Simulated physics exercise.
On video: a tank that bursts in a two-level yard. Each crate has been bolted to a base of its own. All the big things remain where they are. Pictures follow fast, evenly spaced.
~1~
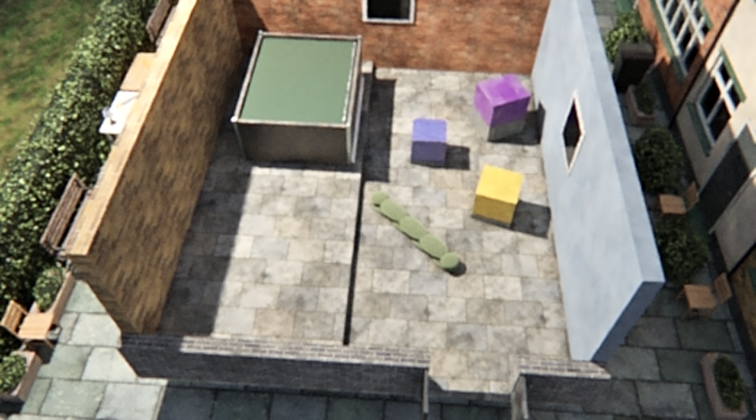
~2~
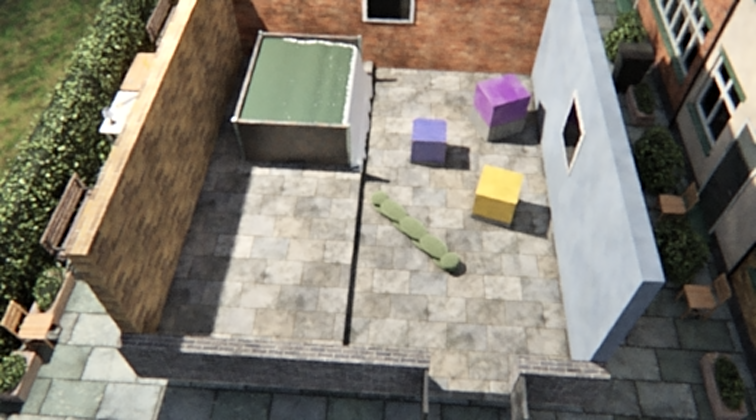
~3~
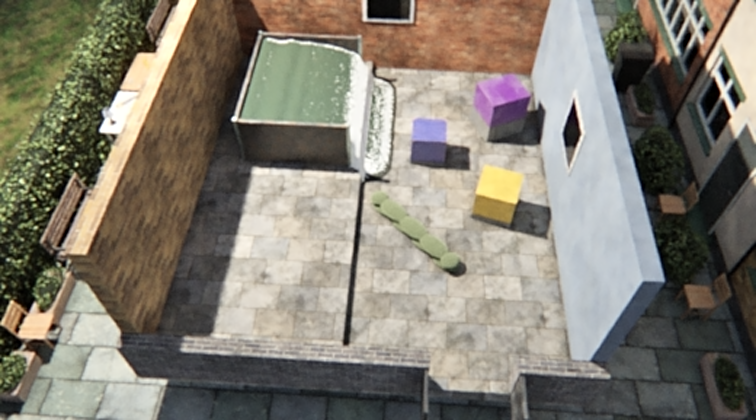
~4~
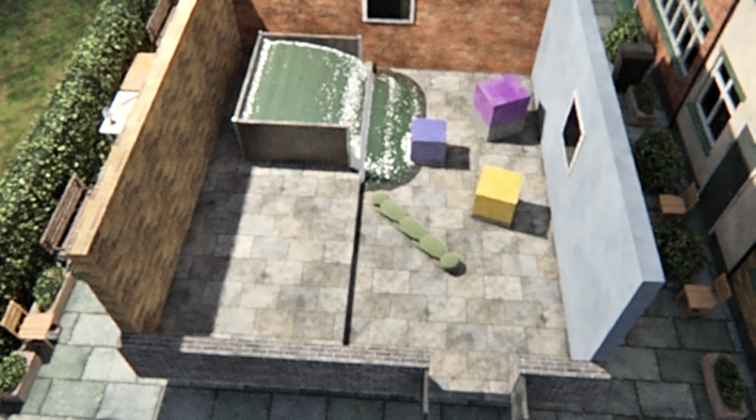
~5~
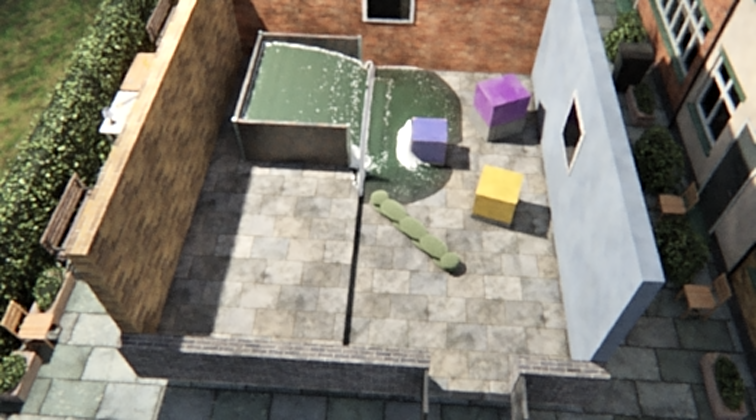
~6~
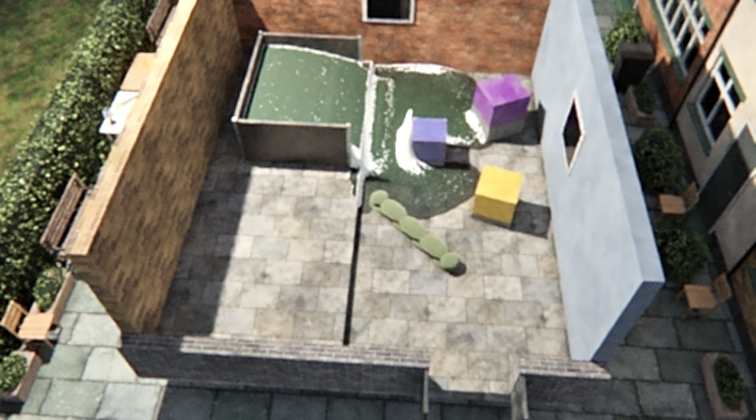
Green water bursting from a tank in a walled yard, spilling rightward over paving and spreading around blue and purple blocks.
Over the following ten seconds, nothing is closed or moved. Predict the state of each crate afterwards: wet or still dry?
One by one: Blue crate: Not safe; yellow crate: Not safe; purple crate: Not safe.
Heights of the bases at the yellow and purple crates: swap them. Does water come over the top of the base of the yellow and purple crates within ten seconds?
Yellow: Is reached; purple: Is reached.
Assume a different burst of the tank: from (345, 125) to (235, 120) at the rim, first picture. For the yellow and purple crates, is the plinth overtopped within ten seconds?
First, the yellow crate is flooded; second, the purple crate is not reached.
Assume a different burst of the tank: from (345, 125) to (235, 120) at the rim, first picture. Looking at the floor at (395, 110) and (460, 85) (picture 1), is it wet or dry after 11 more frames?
Going point by point, the first is high and dry and the second is high and dry.
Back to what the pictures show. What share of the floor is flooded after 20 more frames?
By my count, 55 percent.
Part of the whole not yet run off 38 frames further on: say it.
My reckoning gives about 92 %.
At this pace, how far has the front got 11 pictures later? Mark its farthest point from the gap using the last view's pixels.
Farthest reach: About (570, 381).
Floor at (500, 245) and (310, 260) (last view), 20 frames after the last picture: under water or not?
Swamped, then clear.
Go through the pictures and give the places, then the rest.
The first frame shows the tank at (302, 80) is whole and still.
In the second frame, the front is at (354, 167), out from the gap at (354, 104).
In the third frame, the front is at (366, 179), out from the gap at (354, 106).
In the fourth frame, water pours out at (354, 108) and has run to (399, 183).
In the fifth frame, water pours out at (354, 109) and has run to (438, 185).
In the sixth frame, water pours out at (354, 110) and has run to a hidden place.
A moment on, water covers 35 % of the floor; the blue crate water round its plinth, the yellow crate water round its plinth, the purple crate water round its plinth.
Next, water covers 50 % of the floor; the blue crate water round its plinth, the yellow crate water round its plinth, the purple crate water round its plinth.
Then, water covers 55 % of the floor; the blue crate water round its plinth, the yellow crate water round its plinth, the purple crate water round its plinth.
Later, water covers 70 % of the floor; the blue crate water round its plinth, the yellow crate water round its plinth, the purple crate water round its plinth.
In the end, water covers 80 % of the floor; the blue crate was topped, the yellow crate was topped, the purple crate was topped.
